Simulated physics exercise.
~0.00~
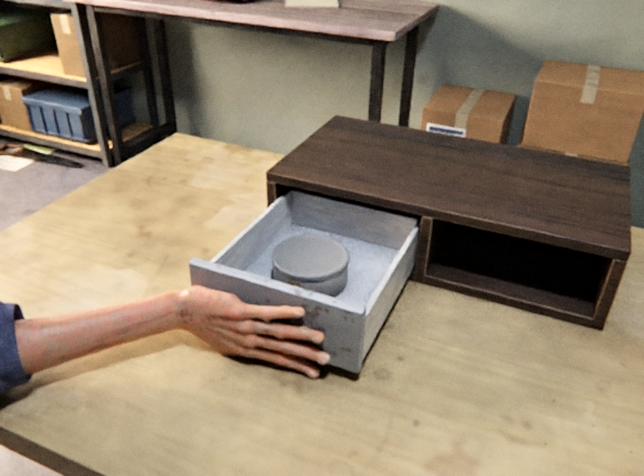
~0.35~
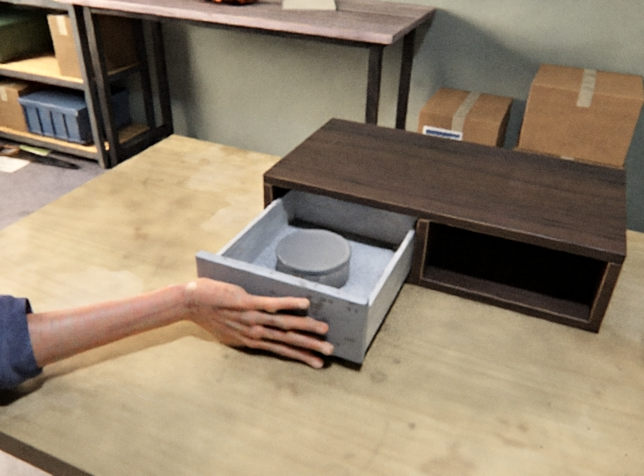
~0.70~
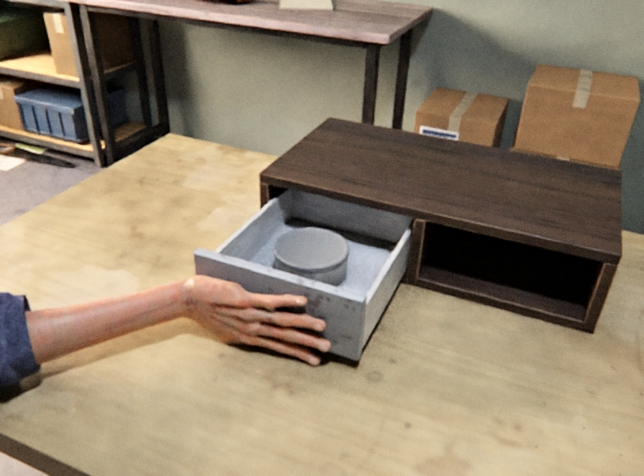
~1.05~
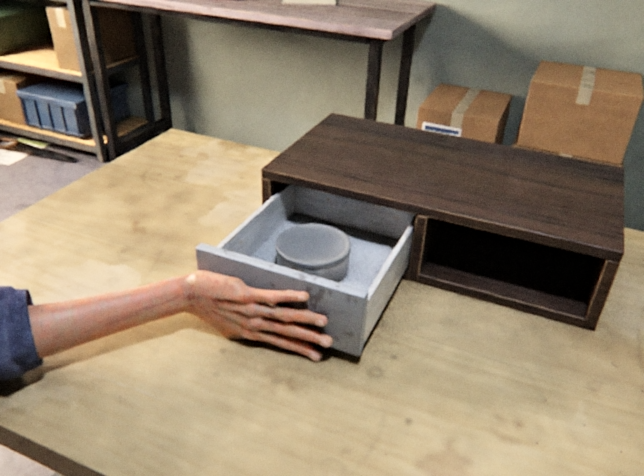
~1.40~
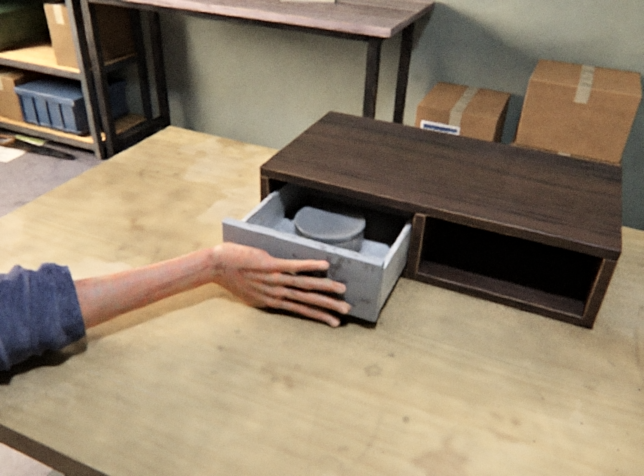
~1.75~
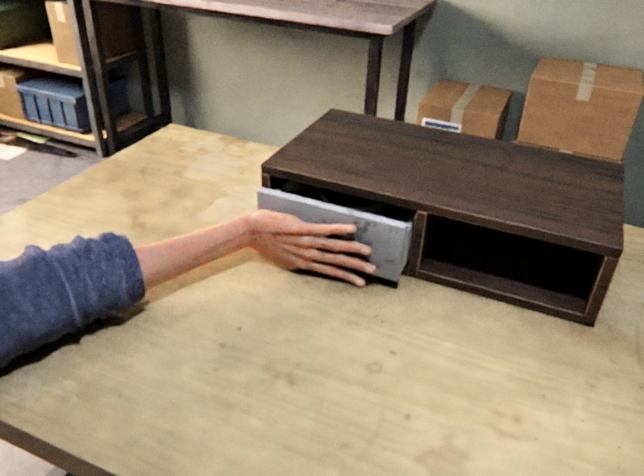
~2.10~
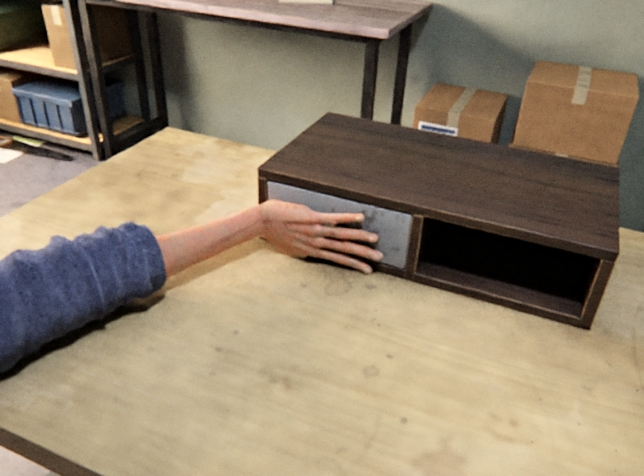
A grey drawer holding a round grey tub is pushed fully shut by a hand.
